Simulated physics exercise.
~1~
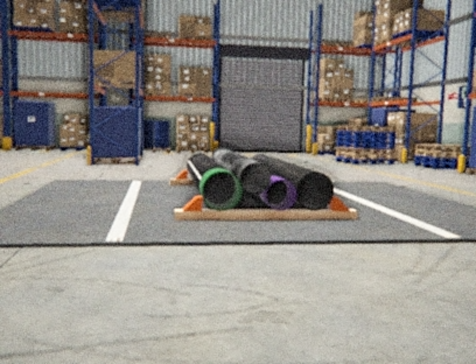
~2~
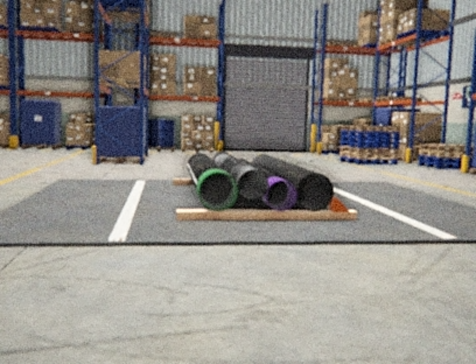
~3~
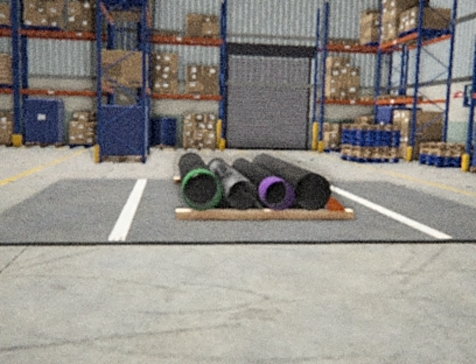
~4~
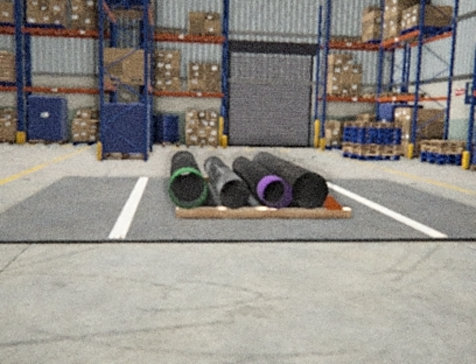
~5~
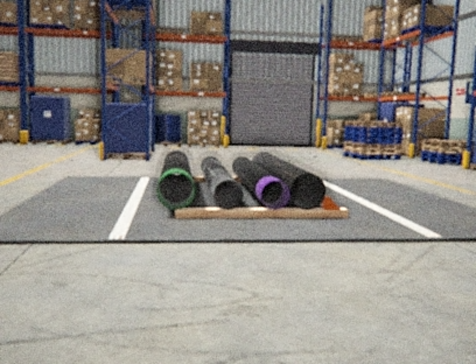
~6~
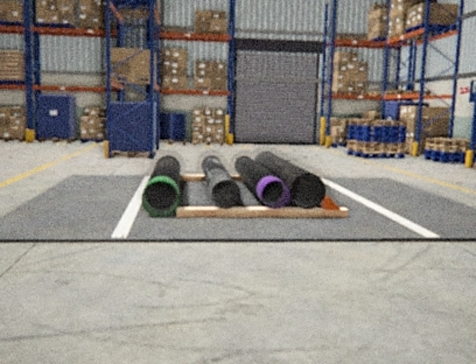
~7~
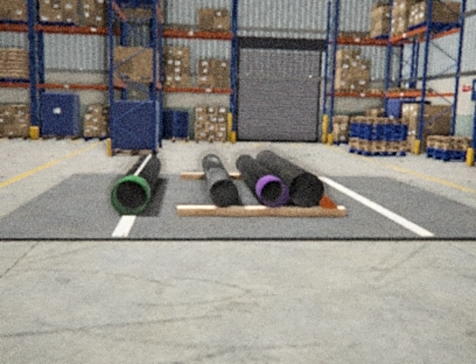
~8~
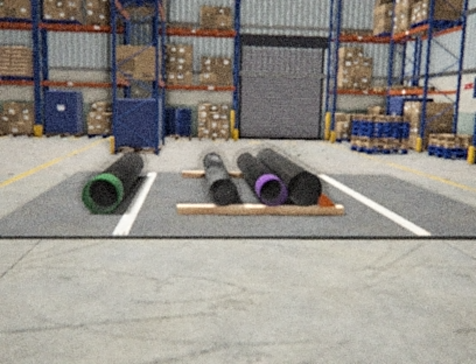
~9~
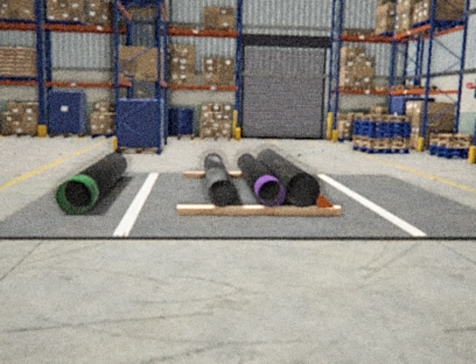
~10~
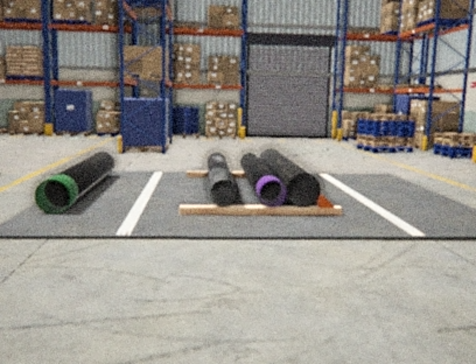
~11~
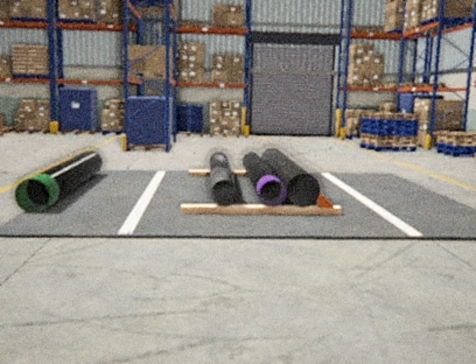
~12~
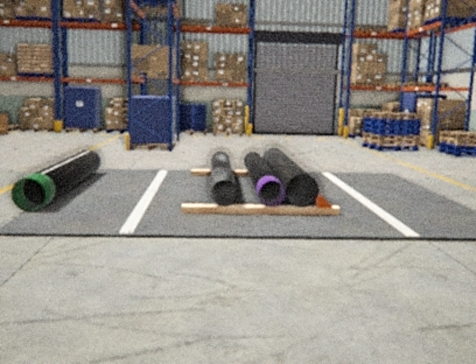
In a warehouse, the green-ended pipe rolls left past a white line while purple stays put.
